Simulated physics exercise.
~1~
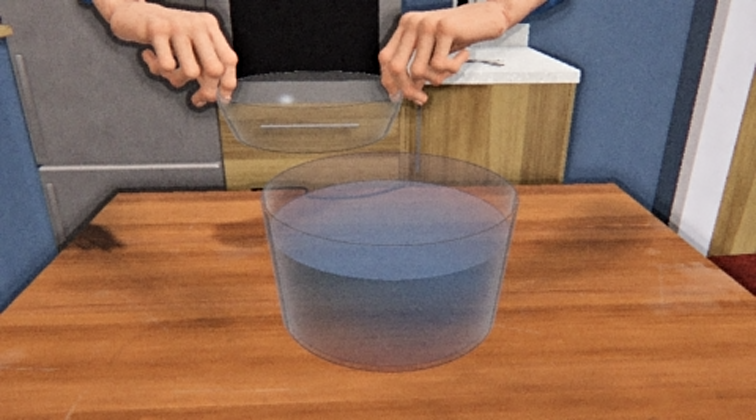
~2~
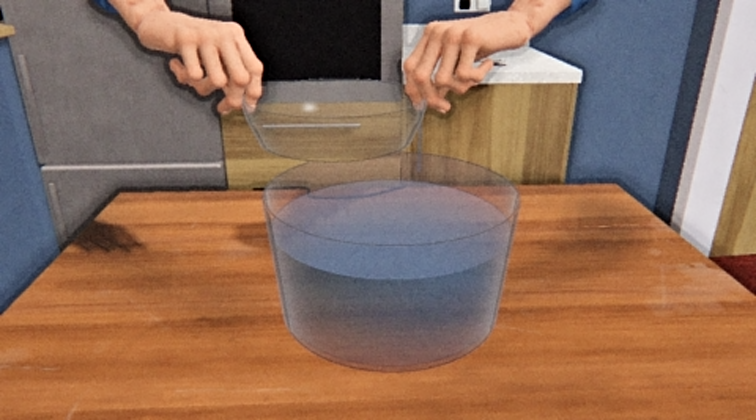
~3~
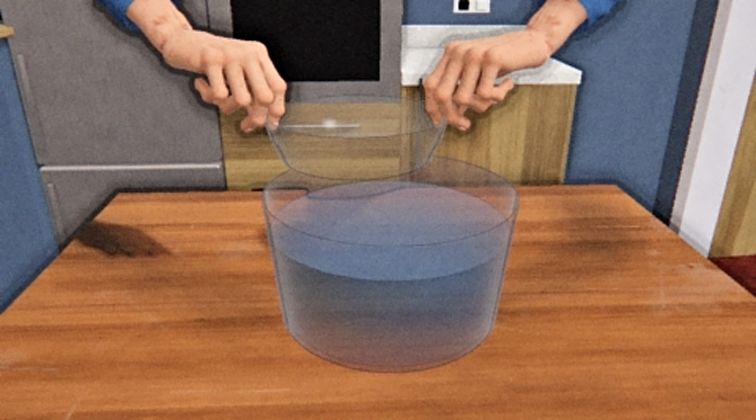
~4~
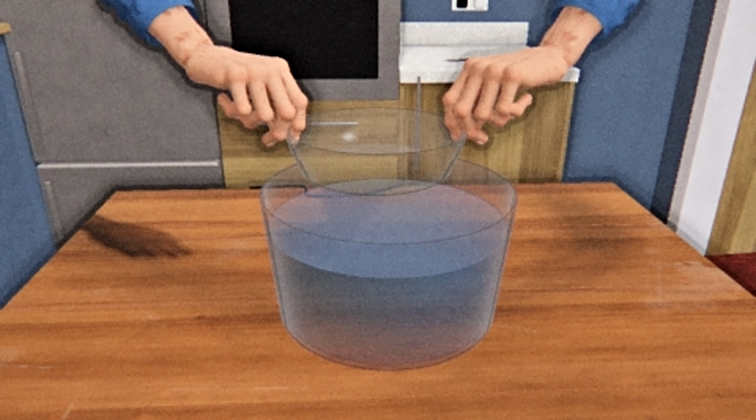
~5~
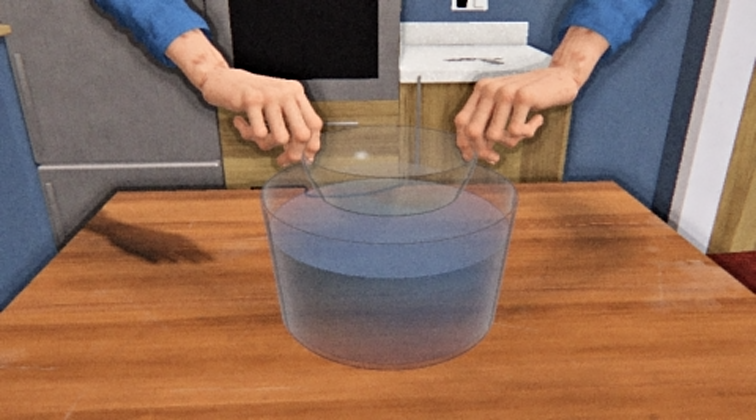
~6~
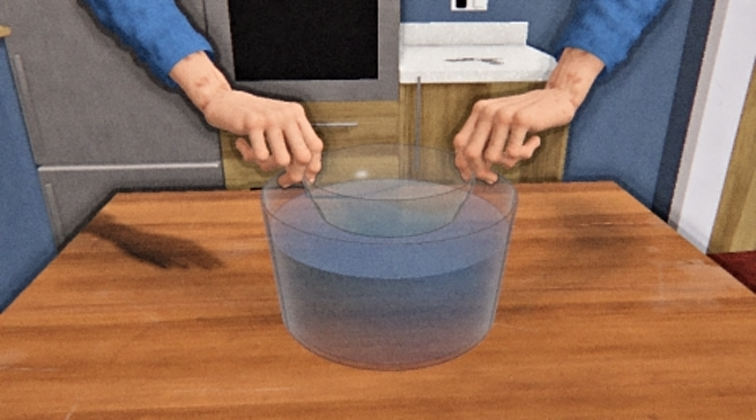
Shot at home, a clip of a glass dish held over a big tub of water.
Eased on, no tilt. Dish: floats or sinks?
Afloat.
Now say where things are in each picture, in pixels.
In the first picture, dish (312, 107) empty; above the big tub.
In the second picture, dish (336, 115) empty; coming down.
In the third picture, dish (357, 132) empty; lower.
In the fourth picture, dish (376, 146) empty; lower still.
In the fifth picture, dish (389, 166) empty; close to the surface.
In the sixth picture, dish (389, 186) empty; just over the surface.
Next, the dish dips into the water.
After that, it bobs and steadies.
Finally, the dish floats with most of its side showing.
